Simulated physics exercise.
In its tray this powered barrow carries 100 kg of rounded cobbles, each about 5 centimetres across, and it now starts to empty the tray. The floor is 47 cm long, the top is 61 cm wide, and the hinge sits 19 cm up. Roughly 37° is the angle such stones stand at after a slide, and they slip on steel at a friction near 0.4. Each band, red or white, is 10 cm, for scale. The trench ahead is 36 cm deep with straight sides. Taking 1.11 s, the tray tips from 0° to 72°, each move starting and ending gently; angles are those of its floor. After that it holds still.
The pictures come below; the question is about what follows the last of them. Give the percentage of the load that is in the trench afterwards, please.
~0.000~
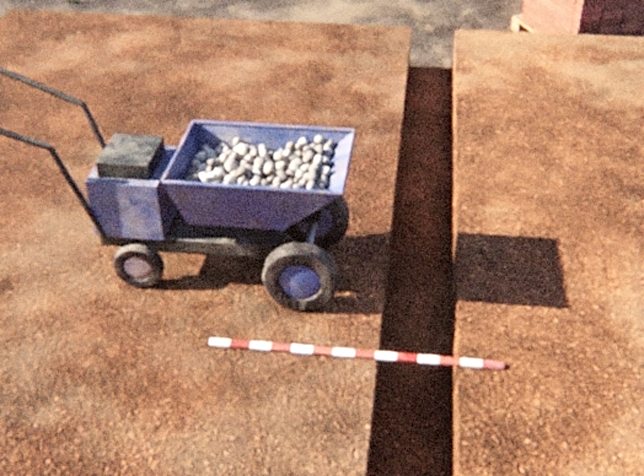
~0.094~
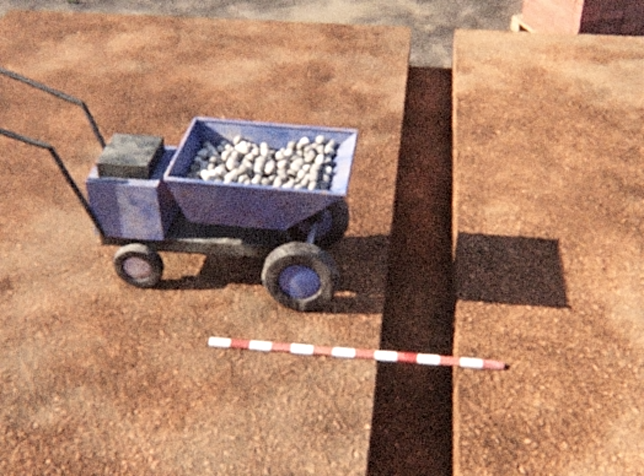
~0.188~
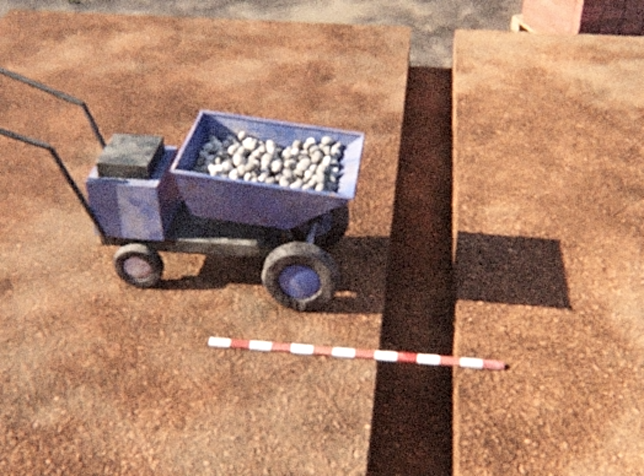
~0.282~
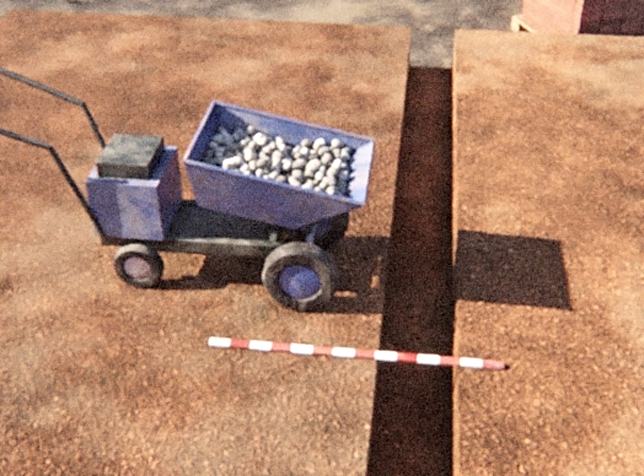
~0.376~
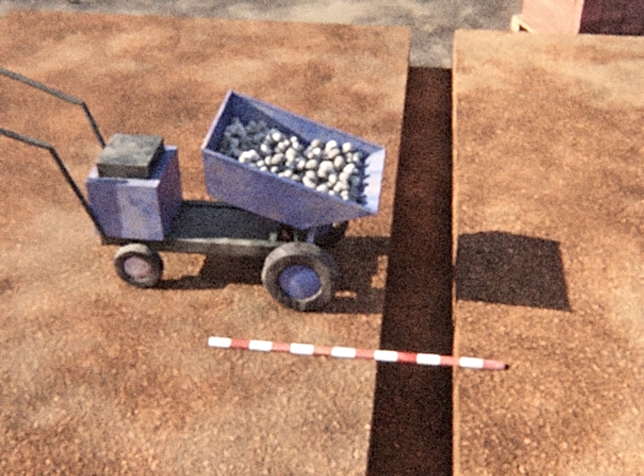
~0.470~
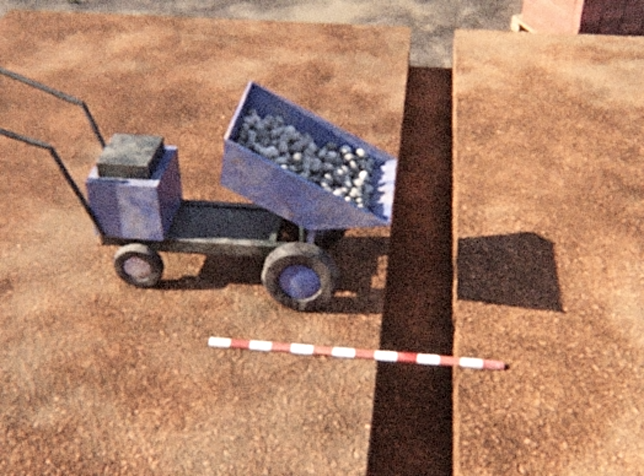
Near 65 per cent of the load.
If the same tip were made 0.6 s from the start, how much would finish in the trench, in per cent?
Then roughly 45 percent.
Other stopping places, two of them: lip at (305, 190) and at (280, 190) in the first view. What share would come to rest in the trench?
First some 100, then 100 per cent.
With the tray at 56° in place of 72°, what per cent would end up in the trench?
In that case around 75 percent.
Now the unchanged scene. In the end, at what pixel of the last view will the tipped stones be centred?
Centre estimate: Around (441, 325).
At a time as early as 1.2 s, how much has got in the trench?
By that point it's something like 40 in a hundred.
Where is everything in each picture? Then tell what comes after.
In the first frame, the tray is at 0°, its lip at (343, 193); the top of the load is at (305, 154).
The second frame shows lip at (345, 195), floor tilted 1°, highest stones at (307, 154); the stones move at 0.2 m/s on average.
In the third frame, the tray is at 6°, its lip at (353, 198); the top of the load is at (256, 151); the stones move at 0.5 m/s on average.
In the fourth frame, the tray is at 12°, its lip at (364, 204); the top of the load is at (241, 145); the stones move at 0.6 m/s on average.
The fifth frame shows lip at (377, 213), floor tilted 19°, highest stones at (237, 136); the stones move at 0.7 m/s on average.
The sixth frame shows lip at (389, 225), floor tilted 28°, highest stones at (252, 127); the stones move at 0.8 m/s on average.
After 0.8 s the floor is at 61°; 100 % in the tray; the foremost stones are at (418, 242).
After 1.2 s the floor is at 72°; 42 % in the tray, 40 % in the trench, 18 % past the trench; the foremost stones are at (506, 295).
After 1.6 s the floor is at 72°; 4 % in the tray, 60 % in the trench, 36 % past the trench; the foremost stones are at (590, 300).
After 3.5 s the floor is at 72°; 0 % in the tray, 65 % in the trench, 35 % past the trench; the foremost stones are past the picture's edge.
